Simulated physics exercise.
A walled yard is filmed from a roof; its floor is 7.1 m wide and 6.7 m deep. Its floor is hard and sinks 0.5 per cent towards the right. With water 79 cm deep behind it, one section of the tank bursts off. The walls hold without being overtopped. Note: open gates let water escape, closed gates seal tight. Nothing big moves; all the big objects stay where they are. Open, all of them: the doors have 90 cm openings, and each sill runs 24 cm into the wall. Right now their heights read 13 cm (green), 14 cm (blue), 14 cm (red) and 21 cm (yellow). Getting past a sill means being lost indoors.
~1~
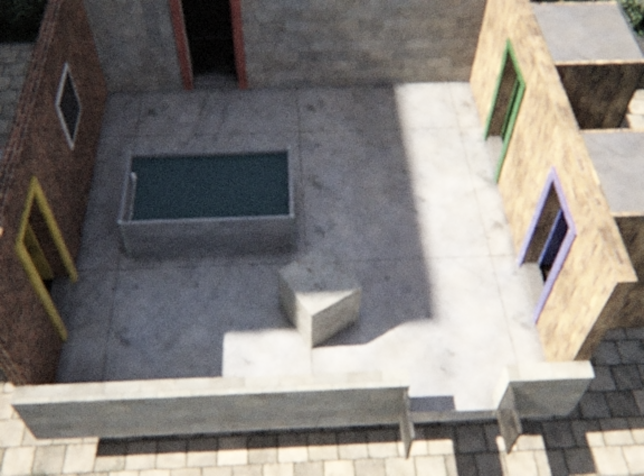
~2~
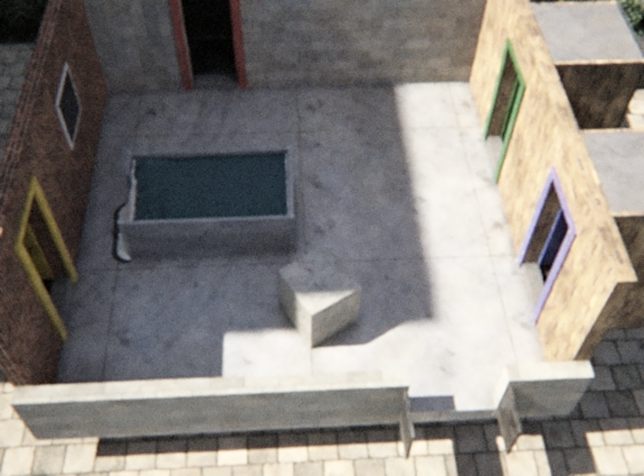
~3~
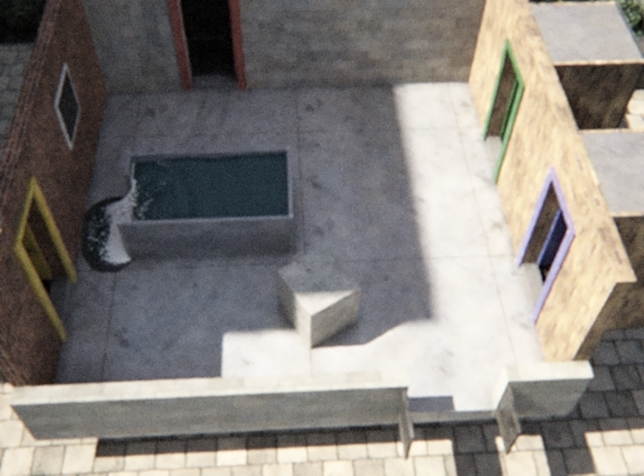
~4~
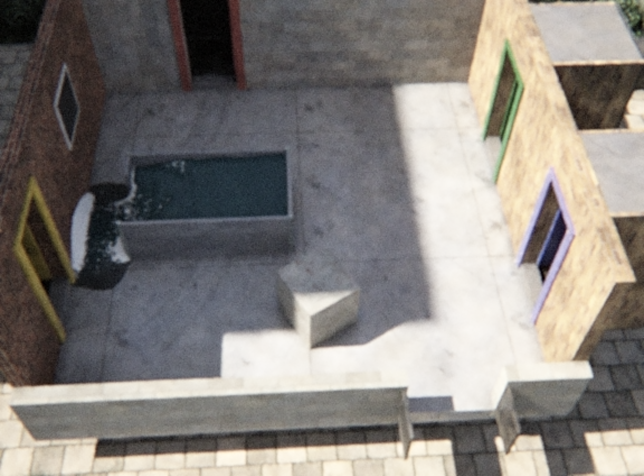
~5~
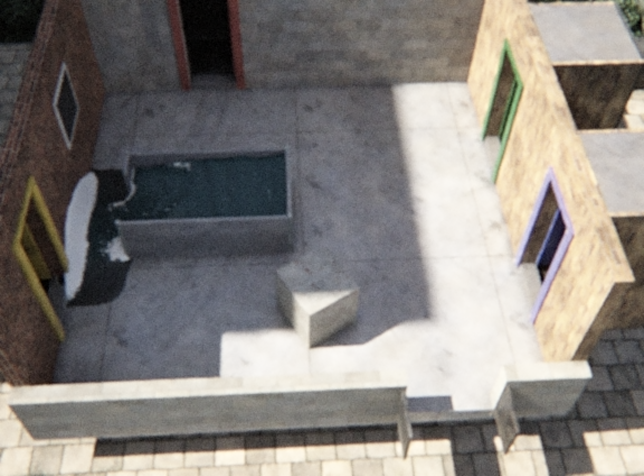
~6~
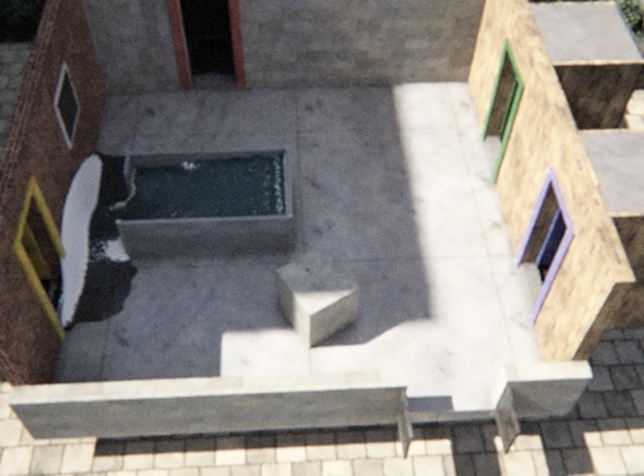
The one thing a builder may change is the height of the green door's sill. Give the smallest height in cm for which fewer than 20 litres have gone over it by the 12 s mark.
About 7 cm.
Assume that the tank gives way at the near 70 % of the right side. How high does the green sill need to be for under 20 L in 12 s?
In that case about 18 cm.
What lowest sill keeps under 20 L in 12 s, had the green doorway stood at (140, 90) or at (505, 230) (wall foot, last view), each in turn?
You'd want roughly 22 cm there first, then roughly 9.0 cm.
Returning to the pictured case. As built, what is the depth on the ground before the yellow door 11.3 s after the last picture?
About 4.0 centimetres.
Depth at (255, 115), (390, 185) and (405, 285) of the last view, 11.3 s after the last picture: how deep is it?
Approx. 3 / 5 / 6 cm.
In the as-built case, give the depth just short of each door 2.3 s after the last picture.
Door by door, in centimetres - green 0, blue 0, red 16, yellow 16.
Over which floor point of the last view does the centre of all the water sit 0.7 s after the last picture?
The centre of all the water is around (170, 228).
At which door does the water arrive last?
I'd say the green door.
Then, 0.7 s after the last picture water covers 20 % of the floor, deepest (57 cm) near (80, 238); it has not reached the green door.
Then, 2.3 s after the last picture water covers 40 % of the floor, deepest (32 cm) near (49, 413); it has not reached the green door.
Then, 11.3 s after the last picture water covers 100 % of the floor, deepest (10 cm) near (533, 336); 8 cm at the green door, 0 litres in over its 13 cm sill.
At the green door as built, the water peaked near 10 cm, 8.9 s after the last picture.
Run again over the same 12 s with other heights there, 31 litres in over 6.5 cm, 7 litres over 8.5 cm. The limit of 20 litres is kept from about 7 cm up.
